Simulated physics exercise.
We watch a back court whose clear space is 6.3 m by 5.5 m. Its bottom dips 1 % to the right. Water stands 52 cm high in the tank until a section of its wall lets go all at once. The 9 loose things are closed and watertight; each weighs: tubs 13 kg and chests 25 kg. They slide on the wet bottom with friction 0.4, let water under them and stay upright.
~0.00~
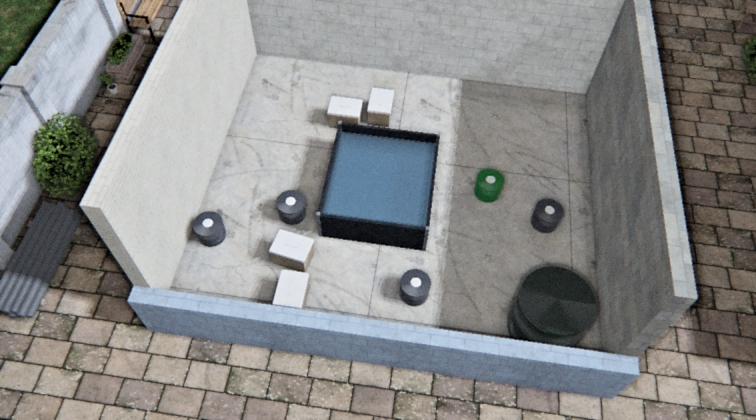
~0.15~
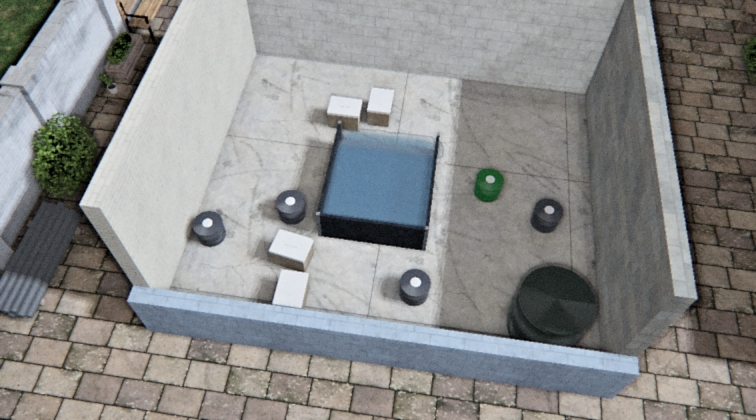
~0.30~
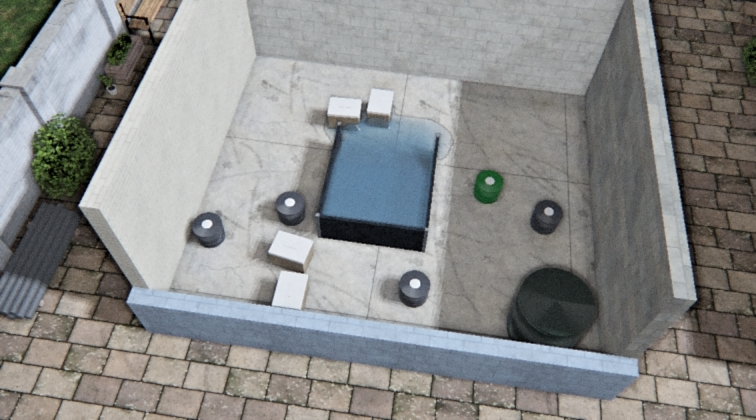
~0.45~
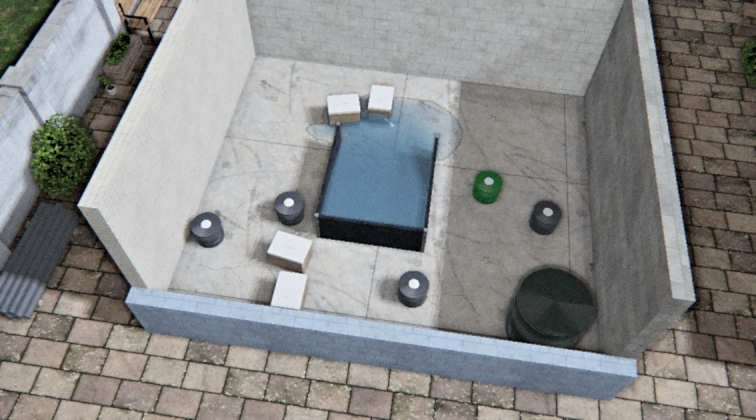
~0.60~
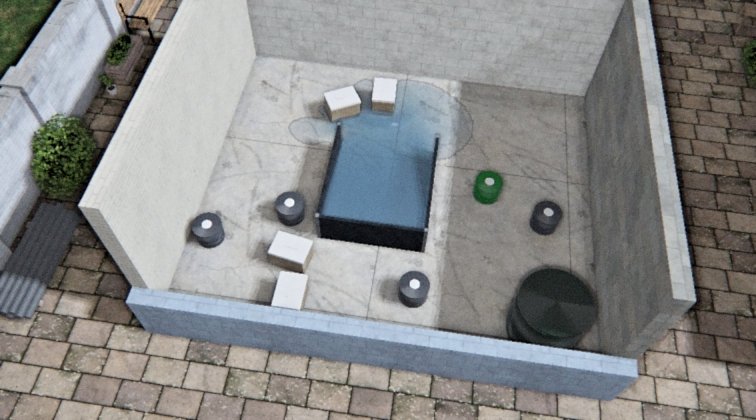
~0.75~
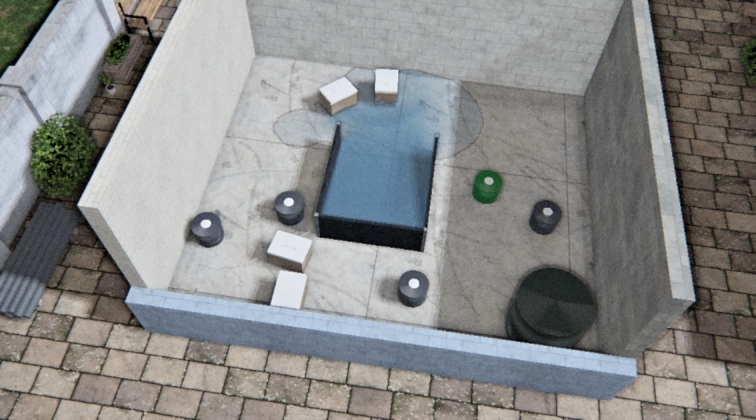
A walled tank of water in a courtyard opened at its far side, and water spread across the floor, nudging two white chests back a little while the green and dark tubs stayed put.
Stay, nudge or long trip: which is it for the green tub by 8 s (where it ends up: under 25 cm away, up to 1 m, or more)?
Green tub barely shifts.
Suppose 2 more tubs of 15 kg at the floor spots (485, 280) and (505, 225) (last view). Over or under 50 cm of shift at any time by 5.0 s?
In that order: Less, short of it.
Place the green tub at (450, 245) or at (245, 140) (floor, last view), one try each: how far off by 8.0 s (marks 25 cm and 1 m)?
In that order: It holds its place; it ends far away.
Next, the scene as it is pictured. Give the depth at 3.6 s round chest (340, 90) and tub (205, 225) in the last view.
About 7 and 0 cm.
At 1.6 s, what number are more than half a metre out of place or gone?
By then 2.
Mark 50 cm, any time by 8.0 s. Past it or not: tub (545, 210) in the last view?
It is more.
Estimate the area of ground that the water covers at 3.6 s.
Some 18 m2.
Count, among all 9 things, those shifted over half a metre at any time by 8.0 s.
4 of them.
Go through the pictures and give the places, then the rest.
In the first frame, the green tub at (490, 180) rests on the ground; water covers 3.0 m2; 0 of 9 have shifted.
In the second frame, the green tub at (490, 180), on the bottom; 3.7 m2 under water; 0 of 9 have shifted.
In the third frame, the green tub at (490, 181) rests on the ground; 4.5 m2 under water; 0 of 9 have shifted.
In the fourth frame, the green tub at (489, 181) rests on the ground; 5.4 m2 under water; 2 of 9 have shifted.
In the fifth frame, the green tub at (489, 182), on the bottom; water covers 6.7 m2; 2 of 9 have shifted.
In the sixth frame, the green tub at (489, 181), on the bottom; 8.0 m2 under water; 2 of 9 have shifted.
After 1.6 s the green tub is near (489, 181), 0.0 m from its start, aground; 1 afloat.
After 3.6 s the green tub is near (489, 181), 0.0 m from its start, aground; 0 afloat.
After 5.6 s the green tub is near (489, 181), 0.0 m from its start, aground; 0 afloat.
After 8.0 s the green tub is near (489, 181), 0.0 m from its start, aground; 0 afloat.
